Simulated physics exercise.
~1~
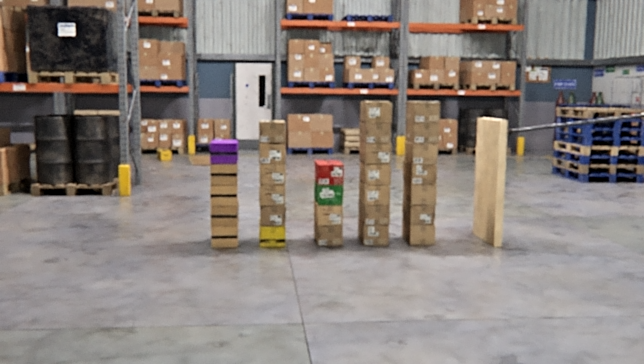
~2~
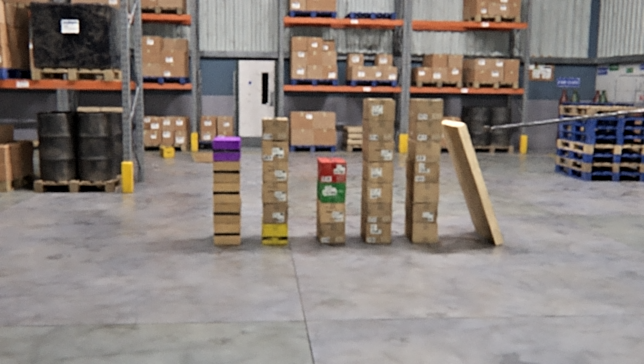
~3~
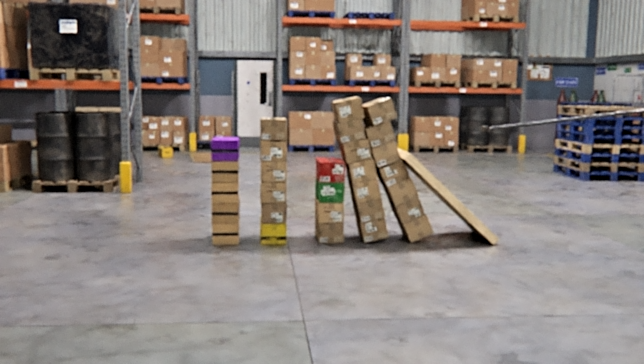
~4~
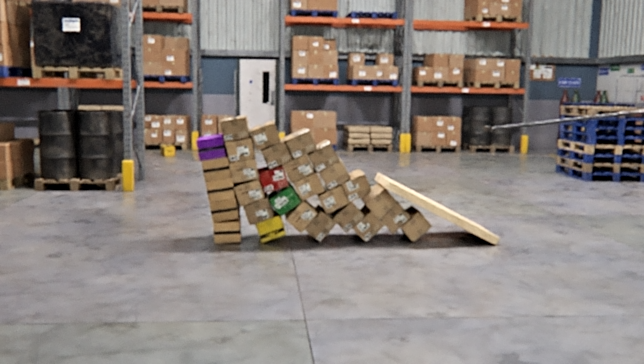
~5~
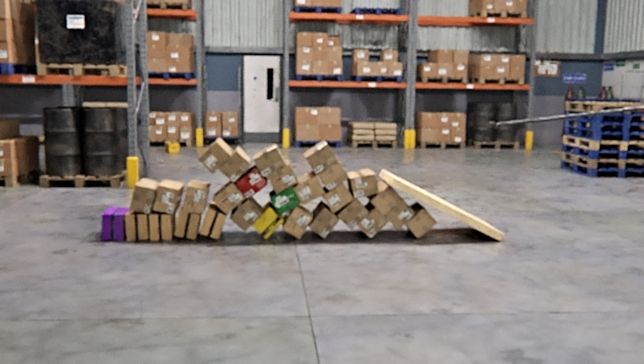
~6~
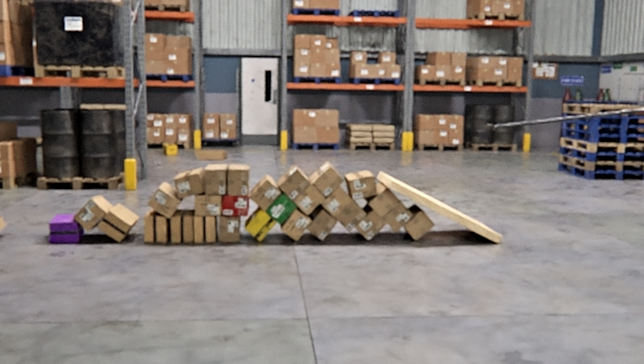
Five stacks of boxes toppling leftward in a warehouse after a pole tips a tall board into them, ending in a heap.
